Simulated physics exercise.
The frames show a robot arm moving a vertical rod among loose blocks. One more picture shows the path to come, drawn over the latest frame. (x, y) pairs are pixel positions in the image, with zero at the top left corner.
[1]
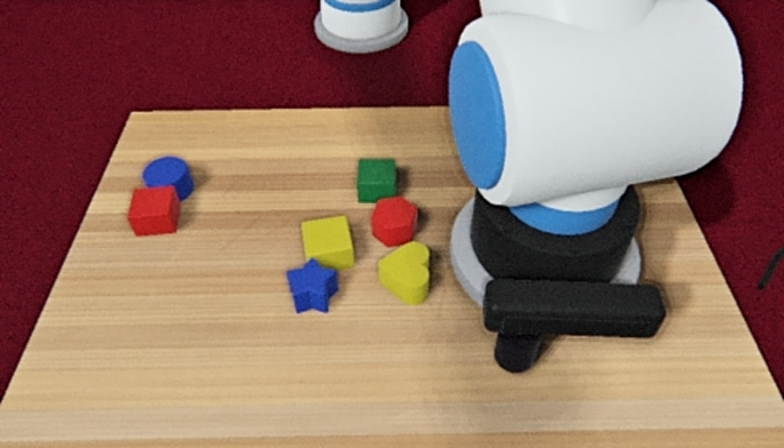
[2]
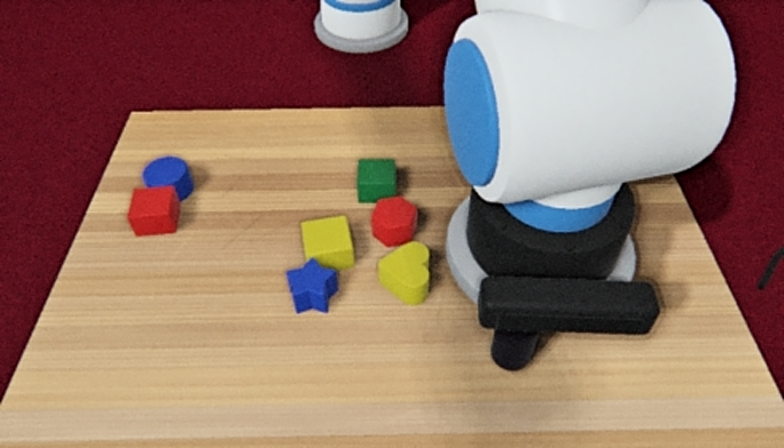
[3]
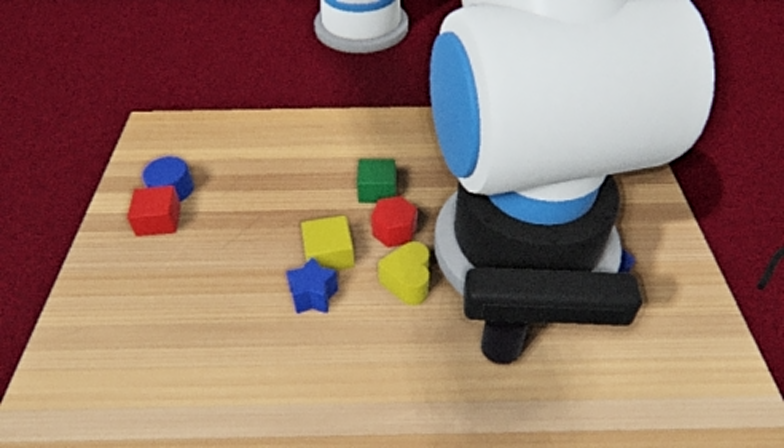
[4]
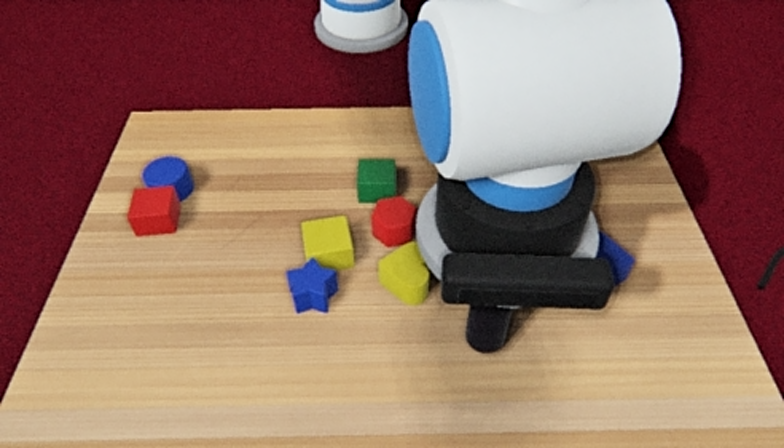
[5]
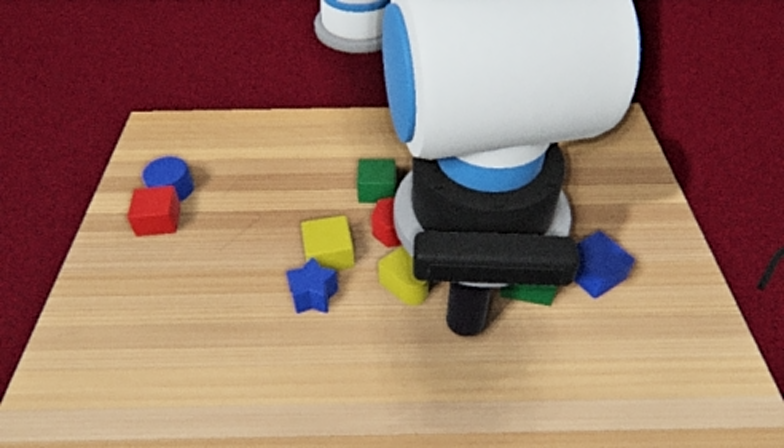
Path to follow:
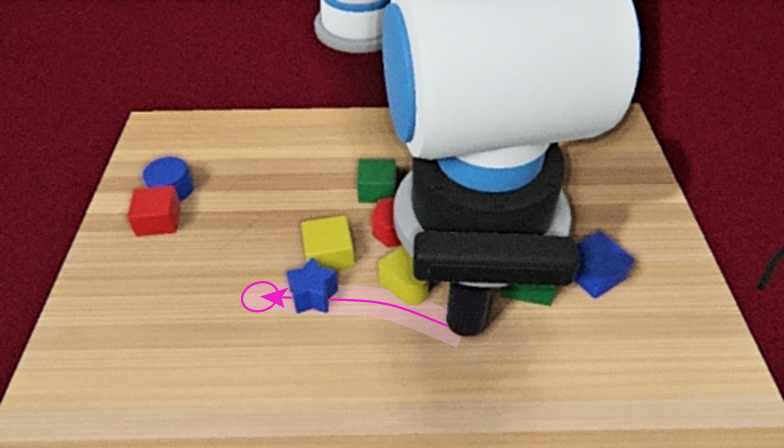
The clip opens on a white and blue robot arm holding a black rod over a wooden board, right of scattered red, yellow, blue and green blocks. The arm drifts slowly left and slightly away from the viewer, uncovering a blue block and part of a green one, while the blocks stay still.
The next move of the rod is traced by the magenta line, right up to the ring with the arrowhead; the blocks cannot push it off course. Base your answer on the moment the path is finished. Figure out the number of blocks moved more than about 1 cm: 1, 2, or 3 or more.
In total, two blocks get moved by over 1 cm.
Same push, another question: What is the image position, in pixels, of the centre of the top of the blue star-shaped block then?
Most likely (221, 270).
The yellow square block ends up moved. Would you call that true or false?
Verdict: False.
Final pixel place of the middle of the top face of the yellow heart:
Its top centre lands on (391, 248).
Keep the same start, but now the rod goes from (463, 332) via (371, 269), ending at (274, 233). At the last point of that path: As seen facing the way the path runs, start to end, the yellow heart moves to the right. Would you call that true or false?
True - the claim holds.
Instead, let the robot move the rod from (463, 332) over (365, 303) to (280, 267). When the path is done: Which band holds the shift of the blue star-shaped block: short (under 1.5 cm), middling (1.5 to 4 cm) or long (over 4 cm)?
More than 4 cm.
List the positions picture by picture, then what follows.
Rod's lower end at (514, 356); blue star-shaped block at (310, 277); yellow square block at (326, 234); yellow heart at (408, 263), in the first picture.
Rod at (510, 354); blocks still, in the second picture.
Rod at (500, 348); blocks still, in the third picture.
Rod at (485, 337); blocks still, in the fourth picture.
Rod at (465, 321); blue star-shaped block at (310, 277); yellow square block at (326, 234); yellow heart at (408, 263), in the fifth picture.
Drawn move, from (463, 332) over (397, 307) and (329, 299) to (260, 296).
On the path given first. One third of the way, rod at (397, 295); yellow heart at (395, 250), turned 35° clockwise.
Two thirds of the way, rod at (327, 288); blue star-shaped block at (291, 274); yellow heart at (391, 248), turned 50° clockwise.
At the end, rod at (257, 285); blue star-shaped block at (221, 270); yellow square block still; yellow heart at (391, 248), turned 50° clockwise.
